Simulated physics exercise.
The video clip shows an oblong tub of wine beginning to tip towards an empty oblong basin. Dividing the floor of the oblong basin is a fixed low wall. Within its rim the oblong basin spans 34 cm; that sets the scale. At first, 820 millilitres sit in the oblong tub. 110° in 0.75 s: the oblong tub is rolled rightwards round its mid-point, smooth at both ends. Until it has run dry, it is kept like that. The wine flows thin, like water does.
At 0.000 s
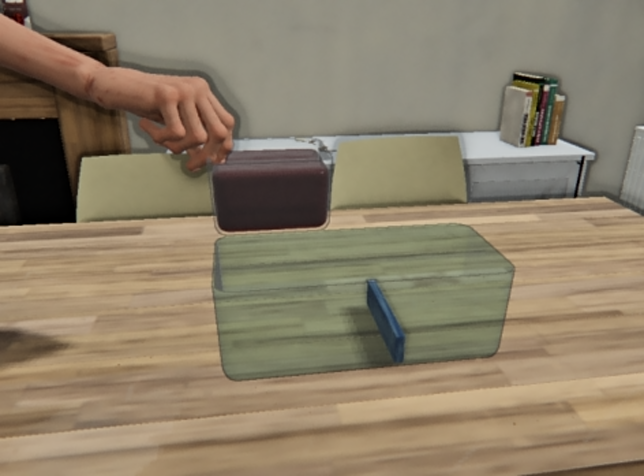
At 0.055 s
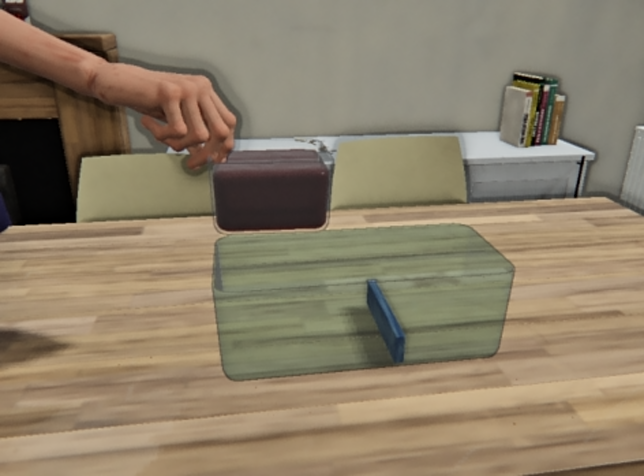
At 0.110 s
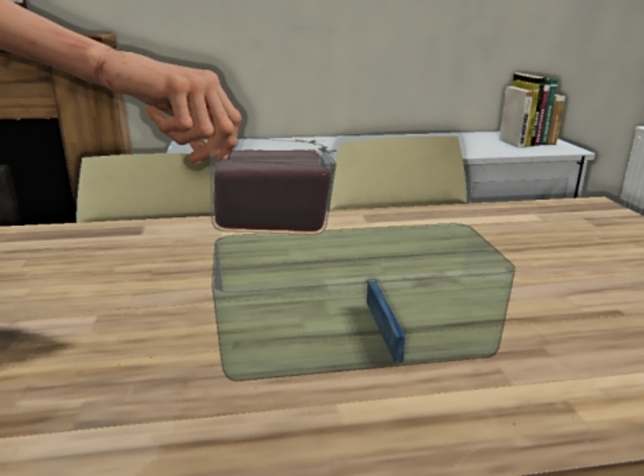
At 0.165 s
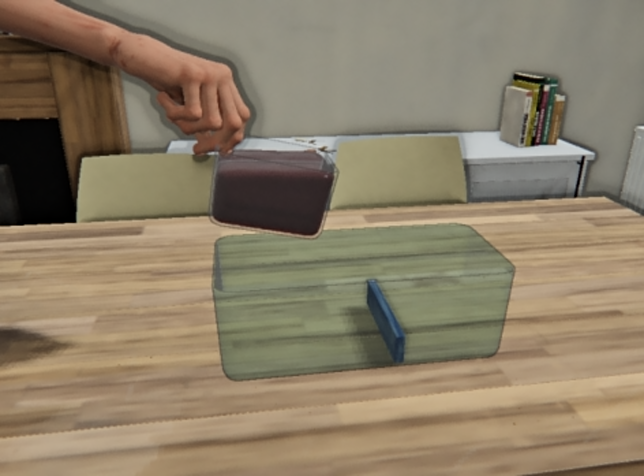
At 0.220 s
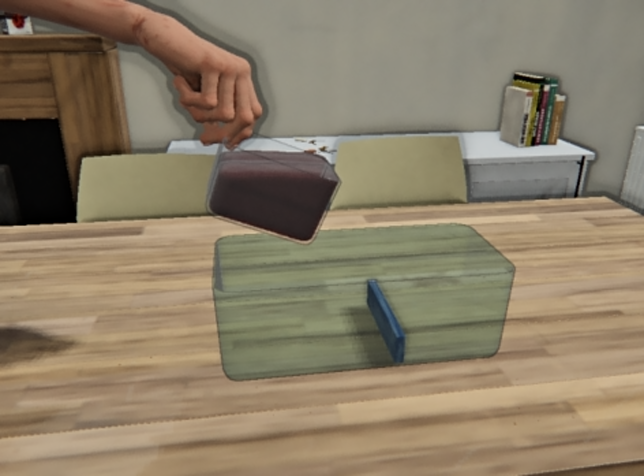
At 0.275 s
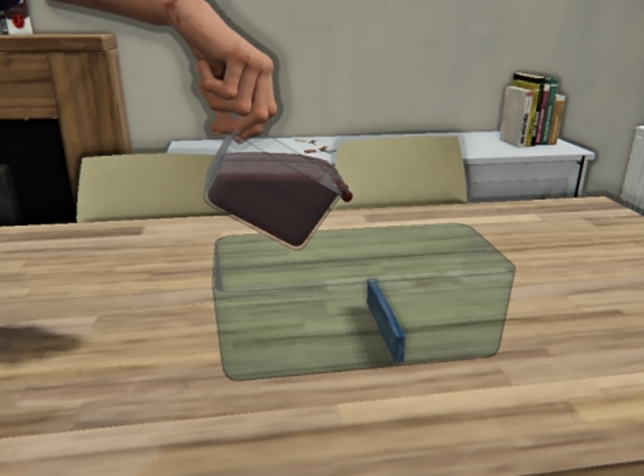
On a wooden table in a room with pale chairs and a small row of books, a hand hovers by a tub of dark red wine behind an empty, greenish clear basin. The tub tilts rightwards, slowly, then more steeply, as the hand shifts right, and a little wine slips over its right edge.
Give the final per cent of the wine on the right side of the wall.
The right side ends with about 26 per cent.
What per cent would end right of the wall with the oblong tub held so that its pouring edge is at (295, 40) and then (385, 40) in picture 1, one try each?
20 and 75 %.
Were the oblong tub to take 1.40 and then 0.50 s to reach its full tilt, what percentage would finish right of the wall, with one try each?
Some 40 and 25 per cent, in that order.
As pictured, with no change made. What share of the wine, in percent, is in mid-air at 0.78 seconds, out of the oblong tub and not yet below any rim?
Close to 4 %.
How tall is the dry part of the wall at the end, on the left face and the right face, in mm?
Left about 18 mm, while the right is about 26 mm.
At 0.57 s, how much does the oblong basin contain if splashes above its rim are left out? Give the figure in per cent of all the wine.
Some 50 per cent.
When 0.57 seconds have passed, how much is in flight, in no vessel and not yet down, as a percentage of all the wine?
It comes to about 24 percent.
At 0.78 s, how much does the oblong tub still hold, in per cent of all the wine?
Roughly 4 per cent.
Then, 0.57 s in, the tilt is 95° and 26 per cent is still to pour, 33 is left of the wall and 18 right of it.
Then, 0.78 s in, the tilt is 110° and 4 per cent is still to pour, 68 is left of the wall and 24 right of it.
Then, 1.01 s in, the tilt is 110° and 0 per cent is still to pour, 70 is left of the wall and 26 right of it.
Then, 1.25 s in, the tilt is 110° and 0 per cent is still to pour, 70 is left of the wall and 26 right of it.
Finally, 70 per cent lies left of the wall, 26 right of it and 4 outside.
